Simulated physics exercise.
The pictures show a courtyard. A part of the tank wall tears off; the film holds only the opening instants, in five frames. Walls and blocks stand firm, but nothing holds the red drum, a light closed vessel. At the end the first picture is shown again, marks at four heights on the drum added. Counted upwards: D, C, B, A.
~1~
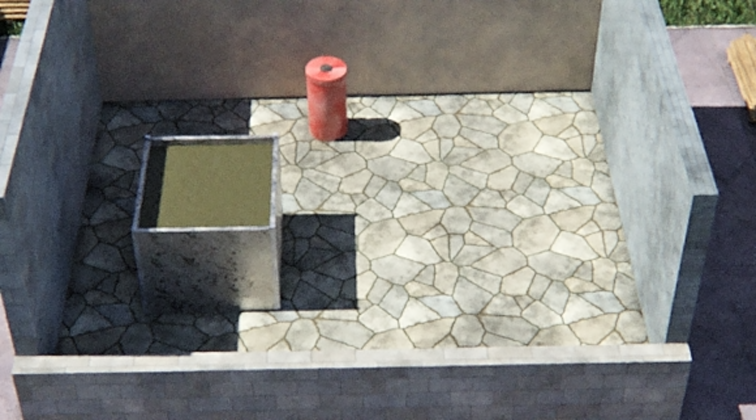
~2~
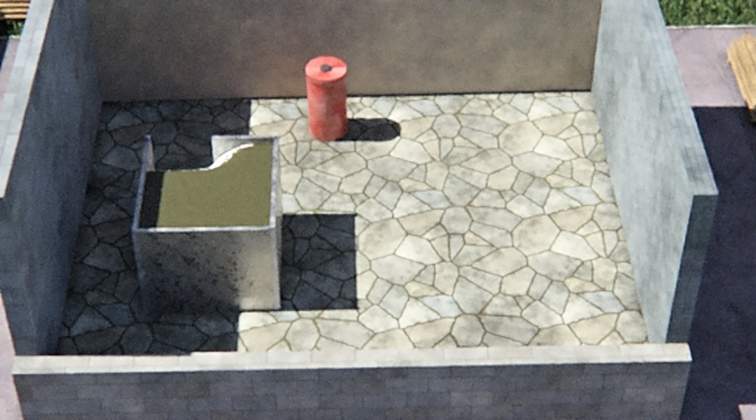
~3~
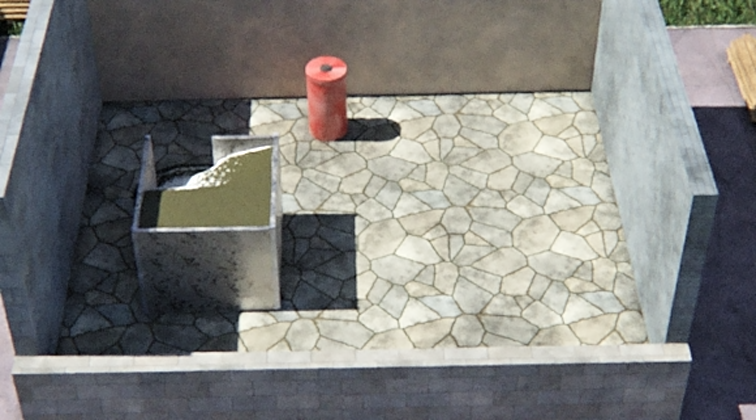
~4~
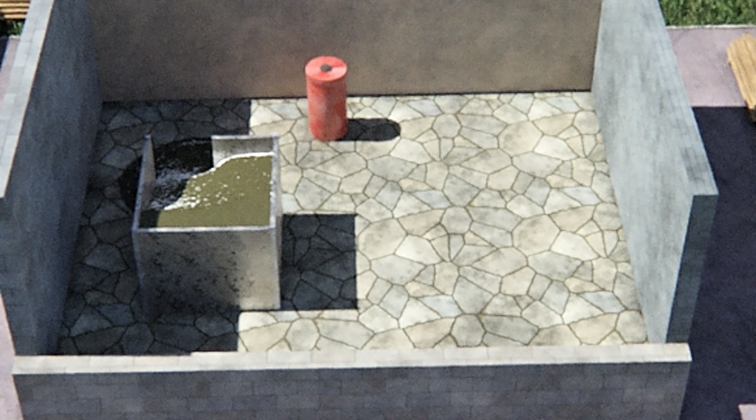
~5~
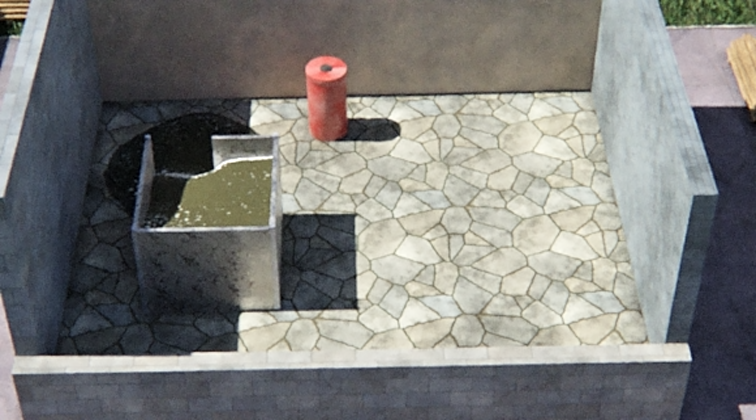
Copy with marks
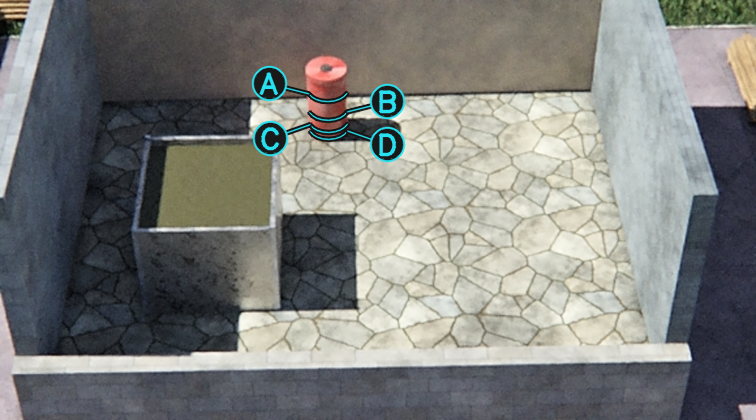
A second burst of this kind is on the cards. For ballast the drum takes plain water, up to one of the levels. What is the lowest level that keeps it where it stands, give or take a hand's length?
It is A.
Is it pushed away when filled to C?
Yes.
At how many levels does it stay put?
One.
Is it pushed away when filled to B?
Yes, that goes wrong.
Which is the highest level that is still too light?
B.
On the marked copy, A at (328, 101); B at (328, 120); C at (328, 132); D at (329, 139); from the bottom up D, C, B, A.
For level A, it does not move.
For level B, it is pushed about its own width away.
For level C, it is pushed about 3 times its own width away.
For level D, it is pushed about 4 times its own width away.
